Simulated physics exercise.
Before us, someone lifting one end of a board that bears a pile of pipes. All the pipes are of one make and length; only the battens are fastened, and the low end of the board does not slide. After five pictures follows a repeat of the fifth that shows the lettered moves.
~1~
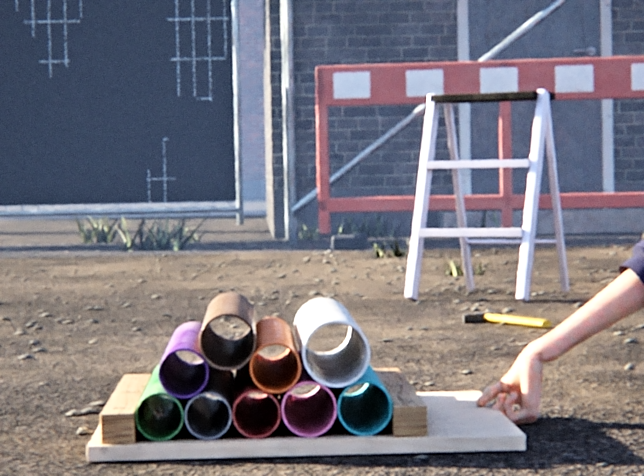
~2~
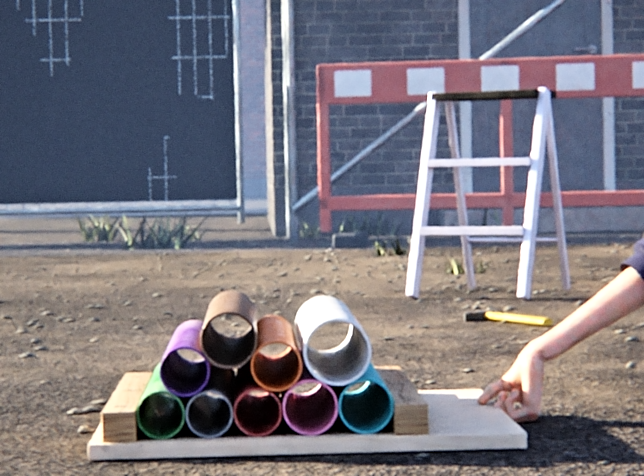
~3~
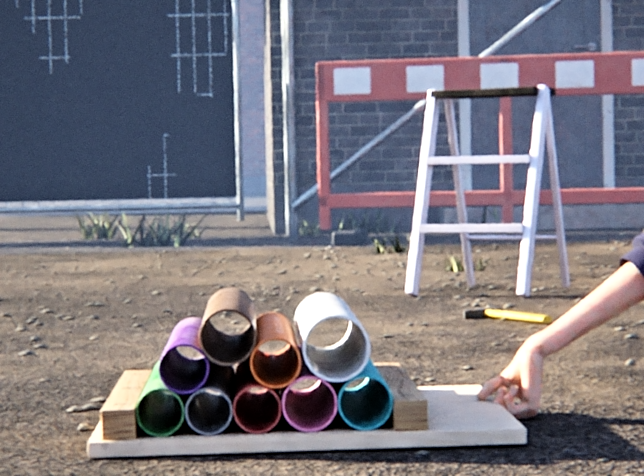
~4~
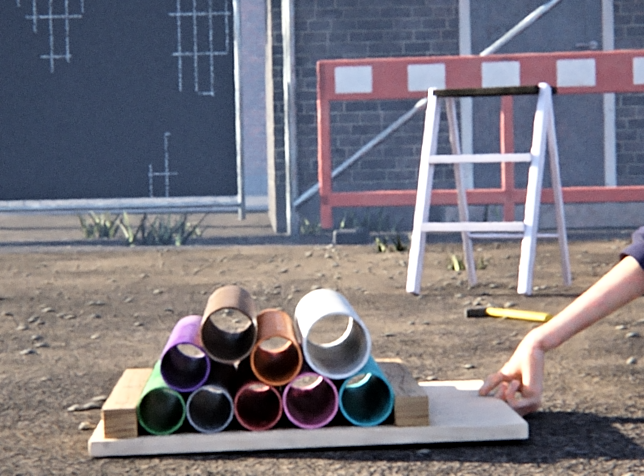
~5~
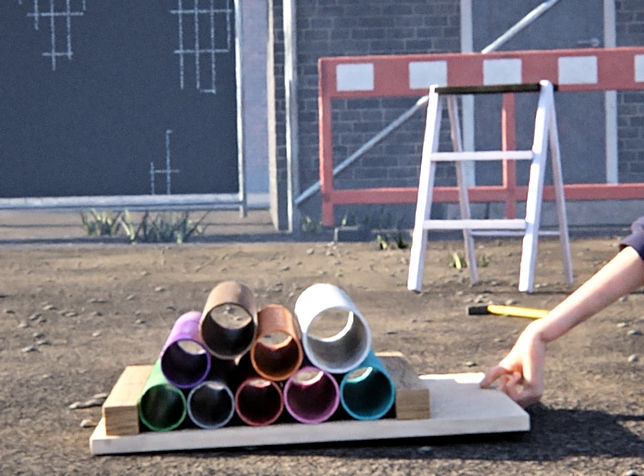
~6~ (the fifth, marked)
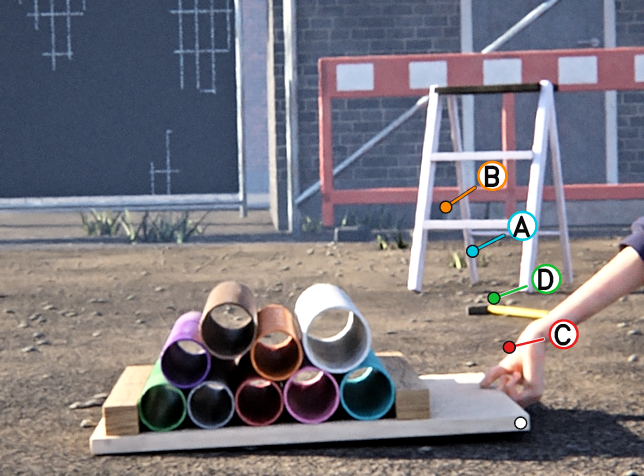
A hand slightly raising the right end of a board bearing stacked colourful pipes between wooden battens, the pile staying together.
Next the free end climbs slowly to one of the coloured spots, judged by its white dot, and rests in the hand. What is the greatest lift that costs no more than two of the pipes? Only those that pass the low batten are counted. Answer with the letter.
It can be raised to D.
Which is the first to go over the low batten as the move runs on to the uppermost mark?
It is the purple one.
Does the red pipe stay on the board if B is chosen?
Yes.
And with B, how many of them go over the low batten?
At B the number is four.
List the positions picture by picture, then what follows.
In the first picture, purple pipe (184, 373); orange pipe (275, 368); white pipe (336, 353).
In the second picture, white pipe (337, 352); brown pipe (229, 340).
In the third picture, board (303, 404); grey pipe (209, 411).
In the fourth picture, board (304, 401); green pipe (162, 411); grey pipe (210, 409).
In the fifth picture, board (305, 396); green pipe (162, 407); grey pipe (211, 405).
On the marked copy, A at (472, 252); B at (446, 207); C at (509, 347); D at (494, 298); the white dot at (520, 423).
With D. Early on, board at 15°.
Further on, board at 19°.
At the end, board at 19°, two over the low batten (purple, brown).
As for the rest, A three over the low batten (purple, orange, brown); B four over the low batten (purple, orange, white, brown); C none over the low batten.
